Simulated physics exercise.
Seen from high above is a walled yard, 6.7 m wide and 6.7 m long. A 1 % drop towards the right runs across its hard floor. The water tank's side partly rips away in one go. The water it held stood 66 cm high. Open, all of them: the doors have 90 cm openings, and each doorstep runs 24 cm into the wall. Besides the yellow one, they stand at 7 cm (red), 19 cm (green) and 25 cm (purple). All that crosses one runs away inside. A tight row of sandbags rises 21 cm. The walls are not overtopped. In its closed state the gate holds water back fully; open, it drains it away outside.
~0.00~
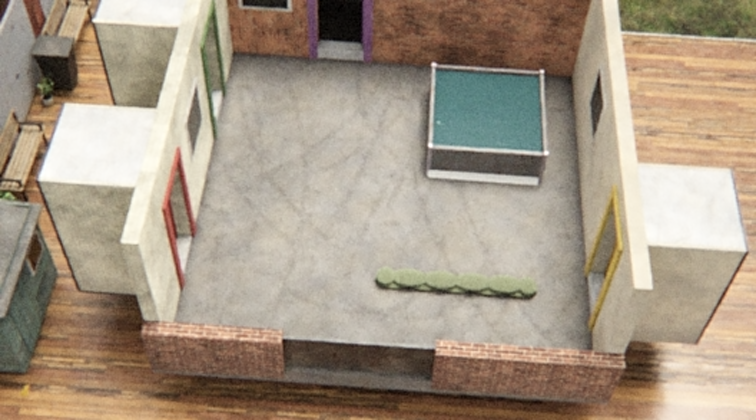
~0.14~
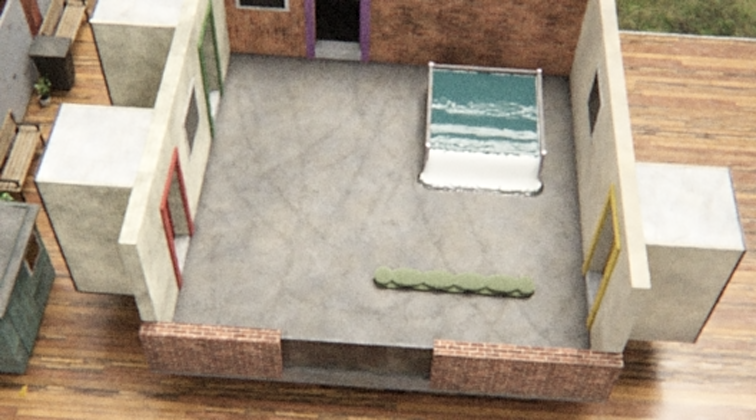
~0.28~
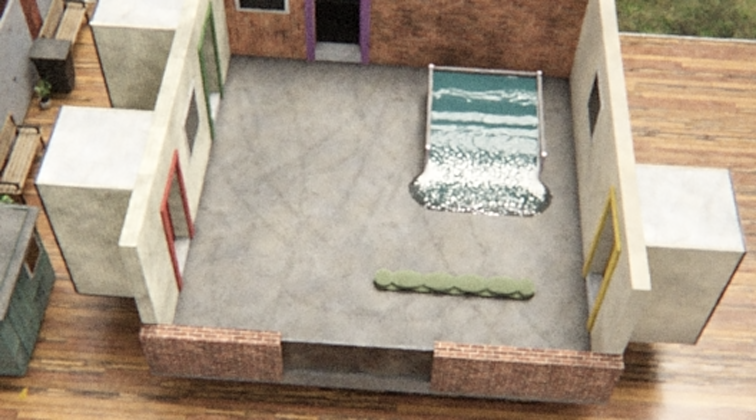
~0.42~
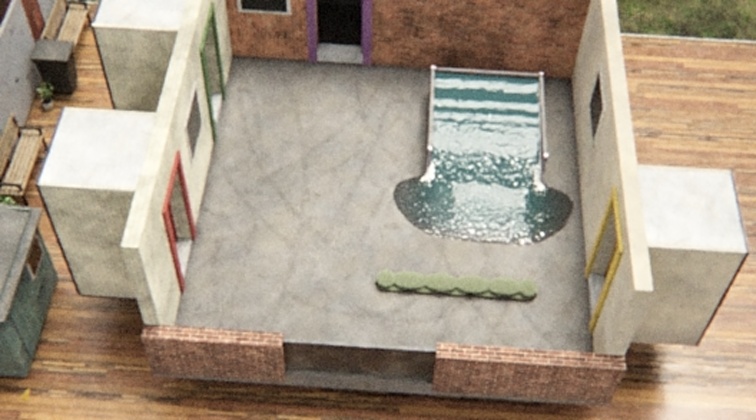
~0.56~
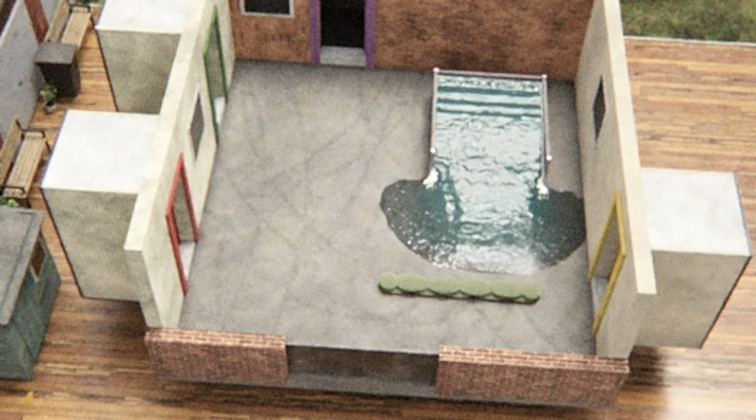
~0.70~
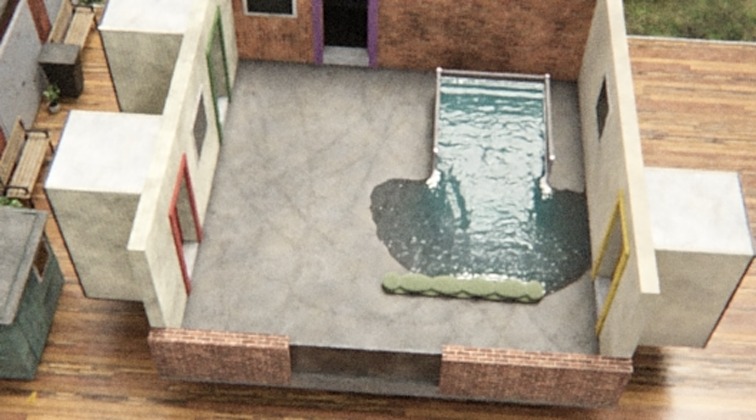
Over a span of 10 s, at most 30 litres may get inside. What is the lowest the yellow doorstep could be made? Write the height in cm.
Around 23 cm high.
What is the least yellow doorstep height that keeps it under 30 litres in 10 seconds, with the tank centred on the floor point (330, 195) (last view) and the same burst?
Roughly 16 cm is needed.
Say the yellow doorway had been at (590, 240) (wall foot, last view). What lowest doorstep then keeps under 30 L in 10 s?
12.0 cm.
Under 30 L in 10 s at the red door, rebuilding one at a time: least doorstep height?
The red door needs around 10.0 cm.
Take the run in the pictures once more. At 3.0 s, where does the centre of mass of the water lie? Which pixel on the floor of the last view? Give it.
I'd say around (472, 254).
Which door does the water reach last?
That would be the purple door.
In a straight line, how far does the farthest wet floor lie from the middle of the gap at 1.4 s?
The front is some 4.4 m out.
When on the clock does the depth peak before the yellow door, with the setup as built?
I'd say near 2.2 seconds.
After 1.4 s water covers 30 % of the floor, deepest (40 cm) near (486, 280); 13 cm at the yellow door, 0 litres in over its 19 cm doorstep.
After 3.0 s water covers 55 % of the floor, deepest (34 cm) near (602, 384); 25 cm at the yellow door, 42 litres in over its 19 cm doorstep.
After 10.0 s water covers 95 % of the floor, deepest (14 cm) near (428, 118); 7 cm at the yellow door, 53 litres in over its 19 cm doorstep.
At the yellow door as built, the water arrived by 1.0 s and peaked near 31 cm at 2.2 s.
With a doorstep of 20.5 cm, 42 litres would have come in within the 10 s; with 28 cm, 10 litres. So under 30 litres takes about 23 cm.
